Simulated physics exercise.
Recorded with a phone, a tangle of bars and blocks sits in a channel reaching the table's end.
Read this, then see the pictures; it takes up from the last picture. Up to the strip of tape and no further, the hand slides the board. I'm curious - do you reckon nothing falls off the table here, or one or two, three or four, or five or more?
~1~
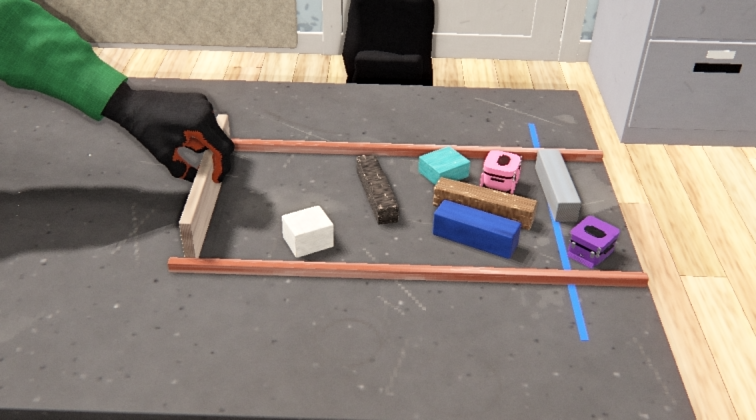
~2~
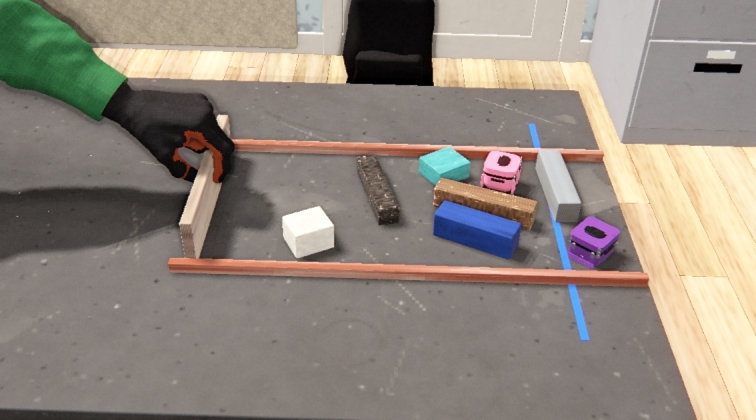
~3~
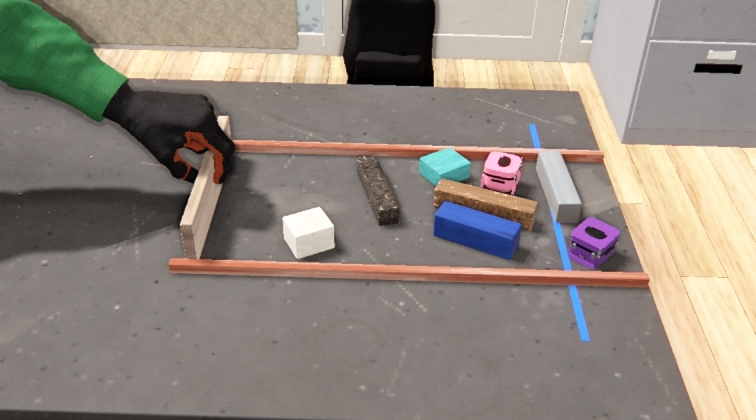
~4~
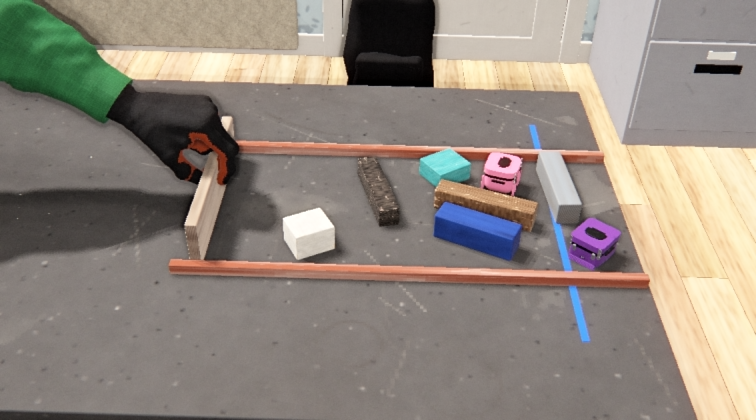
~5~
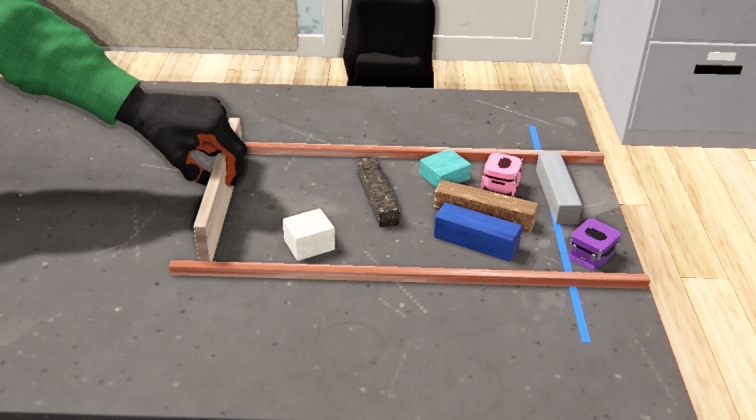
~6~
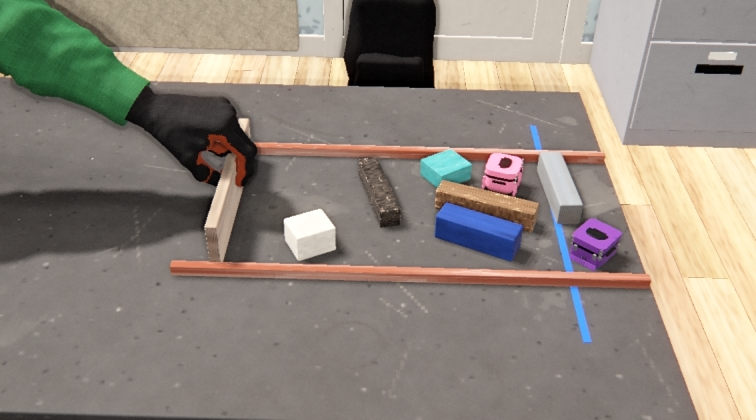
Just one or two.
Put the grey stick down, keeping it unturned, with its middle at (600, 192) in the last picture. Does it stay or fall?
The grey stick plunges.
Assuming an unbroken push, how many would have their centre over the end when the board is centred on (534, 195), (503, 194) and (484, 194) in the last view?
First 1, next 0, last 0.
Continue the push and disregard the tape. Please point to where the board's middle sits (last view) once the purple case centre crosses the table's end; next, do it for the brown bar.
When the purple case crosses, the middle is near (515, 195); when the brown bar crosses, near (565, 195).
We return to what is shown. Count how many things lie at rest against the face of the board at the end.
The figure is 2.
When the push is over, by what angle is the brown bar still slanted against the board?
The angle is about 40 degrees.
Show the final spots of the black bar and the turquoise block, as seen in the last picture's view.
The black bar stops around (563, 197); the turquoise block around (583, 167).
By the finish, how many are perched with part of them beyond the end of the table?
Tally: 2.
Soon after, none off yet; purple case at rest near (595, 245); grey stick at rest near (559, 187); pink case at rest near (503, 175).
After that, none off yet; purple case displaced about its own width near (634, 254); grey stick displaced a little near (579, 186); pink case displaced about its own width near (547, 181).
In the end, the number that fall off is one or two; gone, grey stick and purple case.
